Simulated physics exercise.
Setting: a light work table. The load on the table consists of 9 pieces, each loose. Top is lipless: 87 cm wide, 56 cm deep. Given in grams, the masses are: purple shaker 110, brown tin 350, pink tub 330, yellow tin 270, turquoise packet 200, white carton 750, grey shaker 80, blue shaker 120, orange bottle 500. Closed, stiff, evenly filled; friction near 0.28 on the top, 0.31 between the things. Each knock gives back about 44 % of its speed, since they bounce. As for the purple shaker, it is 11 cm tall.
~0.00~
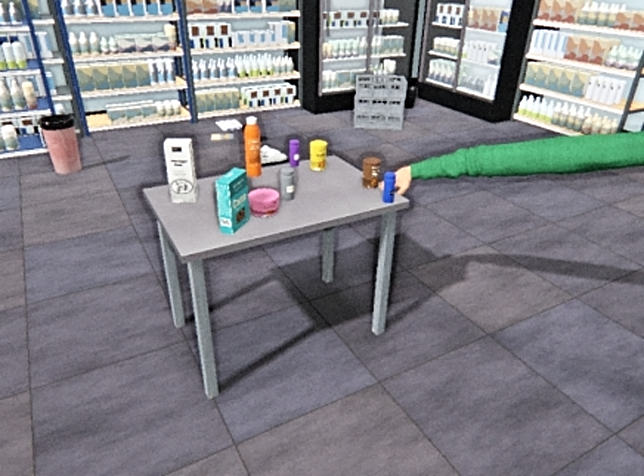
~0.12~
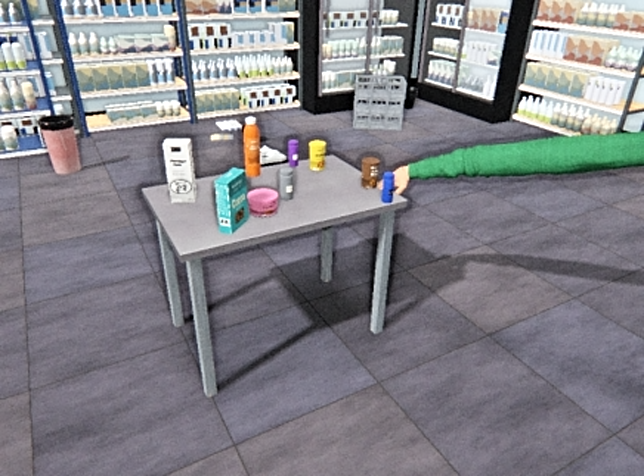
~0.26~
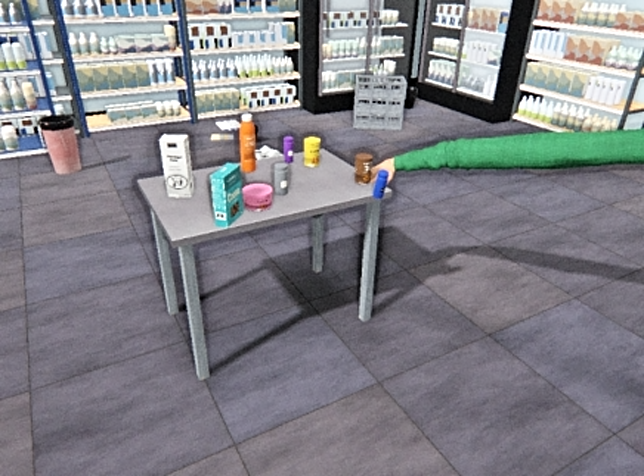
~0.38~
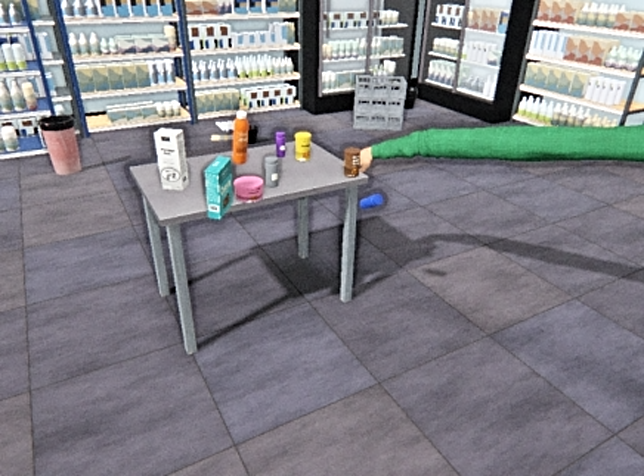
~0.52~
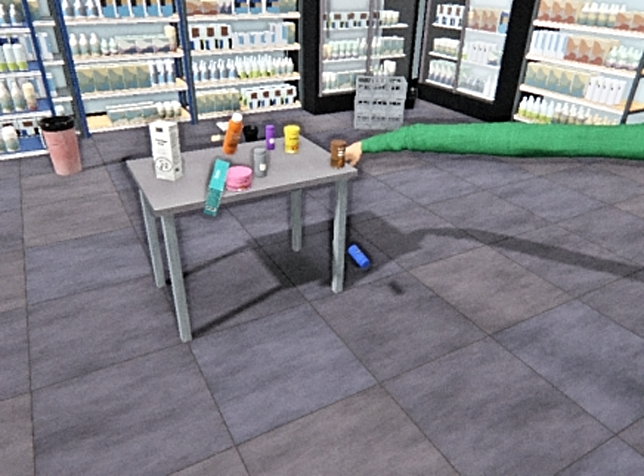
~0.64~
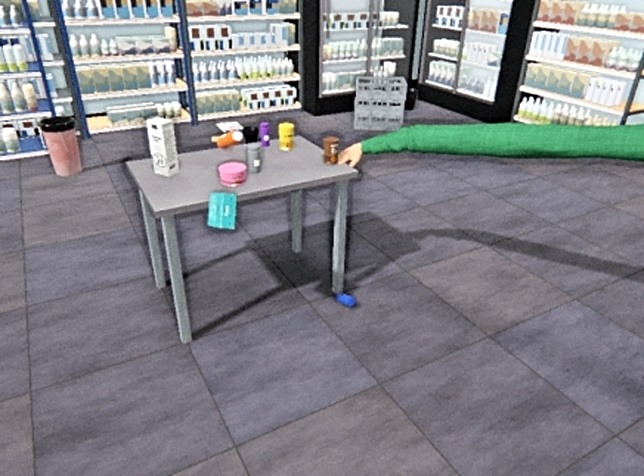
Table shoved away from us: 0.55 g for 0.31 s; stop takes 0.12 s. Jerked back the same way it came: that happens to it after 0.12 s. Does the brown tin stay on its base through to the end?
Yes.
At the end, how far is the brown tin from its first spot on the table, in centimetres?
Roughly 20 centimetres.
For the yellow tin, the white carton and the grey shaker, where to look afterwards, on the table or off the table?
Once it all settles, the yellow tin leaves its surface, the white carton leaves its surface and the grey shaker stays on its surface.
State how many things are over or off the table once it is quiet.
In total, 6.
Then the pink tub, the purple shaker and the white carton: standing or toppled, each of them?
In the last frame the pink tub remains up, the purple shaker does not stay up and the white carton does not stay up.
After 0.84 s, table 23 cm from its start; purple shaker and orange bottle now off the table; brown tin slid 11 cm near (330, 150); grey shaker slid 12 cm.
After 1.04 s, yellow tin and white carton now off the table; brown tin slid 24 cm near (340, 157); grey shaker slid 26 cm.
After 1.34 s, brown tin slid 20 cm near (346, 160); grey shaker slid 20 cm; pink tub slid 19 cm.
By the end (1.7 s), off the table and tipped over, purple shaker, yellow tin, turquoise packet, white carton and blue shaker; off the table but upright, orange bottle; not toppled but over 5 cm from the start, brown tin, pink tub and grey shaker. Seen from the same camera at the end, brown tin near (346, 160).
